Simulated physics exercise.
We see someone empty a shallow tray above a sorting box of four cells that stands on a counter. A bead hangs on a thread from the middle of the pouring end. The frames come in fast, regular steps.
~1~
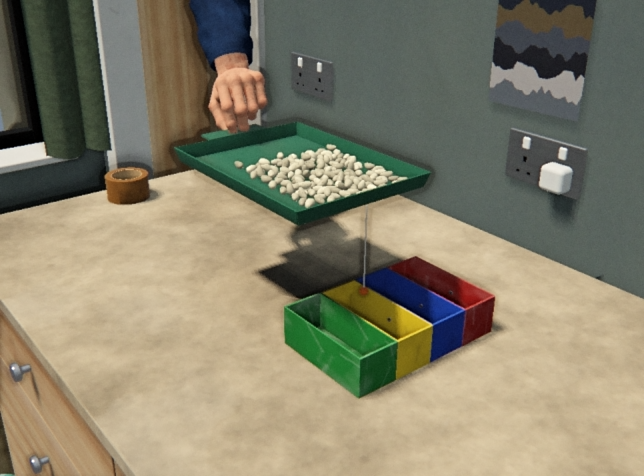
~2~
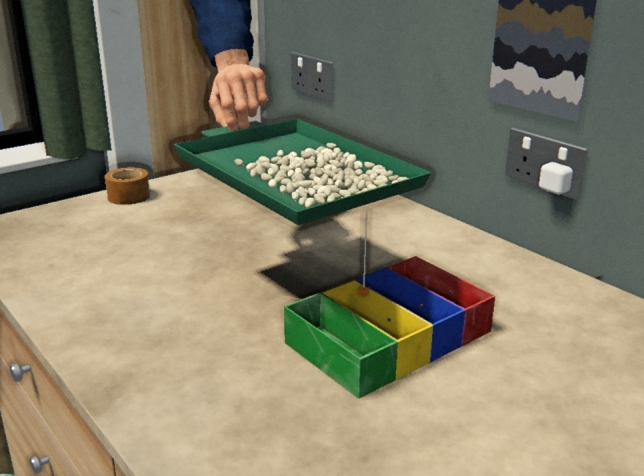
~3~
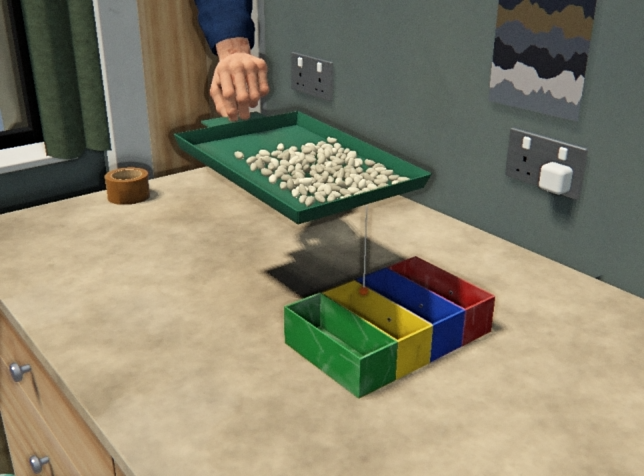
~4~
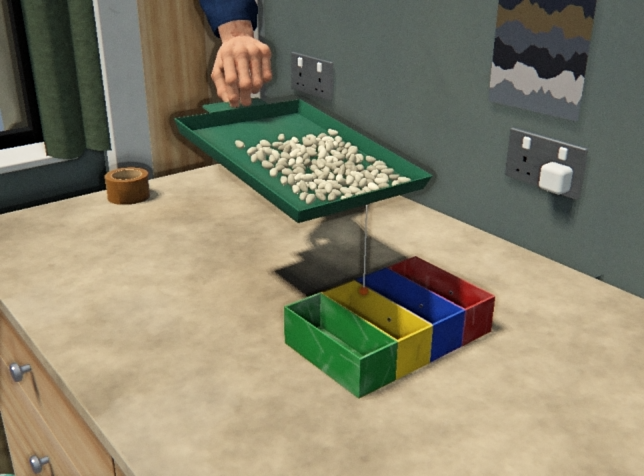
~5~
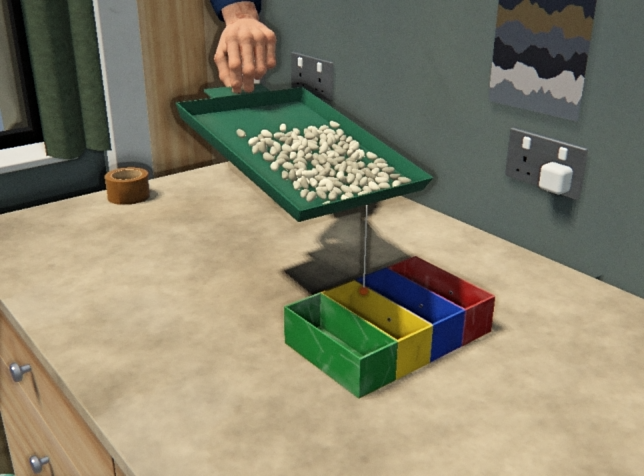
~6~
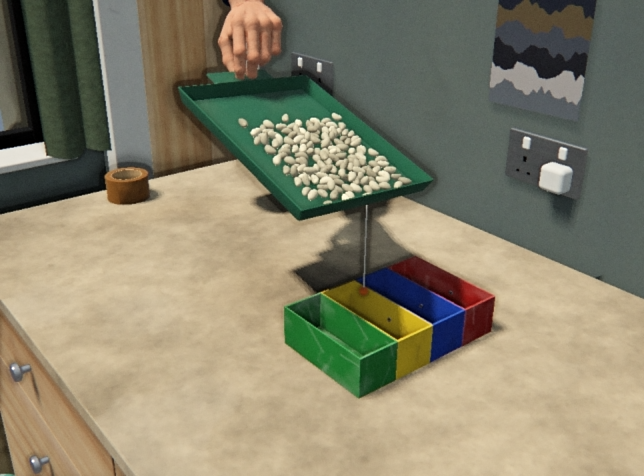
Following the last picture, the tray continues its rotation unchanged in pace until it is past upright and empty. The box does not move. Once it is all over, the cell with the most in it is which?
It is the blue cell that has the most.
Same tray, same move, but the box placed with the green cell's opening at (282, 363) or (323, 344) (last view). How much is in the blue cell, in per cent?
That makes 20 per cent, followed by 30 per cent.
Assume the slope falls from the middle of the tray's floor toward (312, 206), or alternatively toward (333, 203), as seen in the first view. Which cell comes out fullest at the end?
Try 1 - the green one / try 2 - the green cell.
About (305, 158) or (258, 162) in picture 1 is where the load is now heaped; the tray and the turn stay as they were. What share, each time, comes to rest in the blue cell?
Estimate: 40 % first, 30 % second.
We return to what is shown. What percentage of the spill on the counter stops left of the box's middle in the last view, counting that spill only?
Roughly 20 percent.
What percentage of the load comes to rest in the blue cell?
About 30 in every hundred pieces.
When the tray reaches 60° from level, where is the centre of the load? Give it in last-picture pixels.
Close to (367, 155).
Soon after the last picture, tray tipped steeply; all on the tray.
A little later, tray tipped right over; nearly all on the tray; a stray few in the yellow cell; a stray few falling or outside the box.
Later still, tray tipped past a quarter turn; about a third in the blue cell; about a quarter in the yellow cell; about a quarter in the red cell; a small part in the green cell; a small part falling or outside the box.
At rest, tray tipped past a quarter turn; about a third in the blue cell; about a quarter in the yellow cell; about a quarter in the red cell; a small part in the green cell; a small part outside the box.
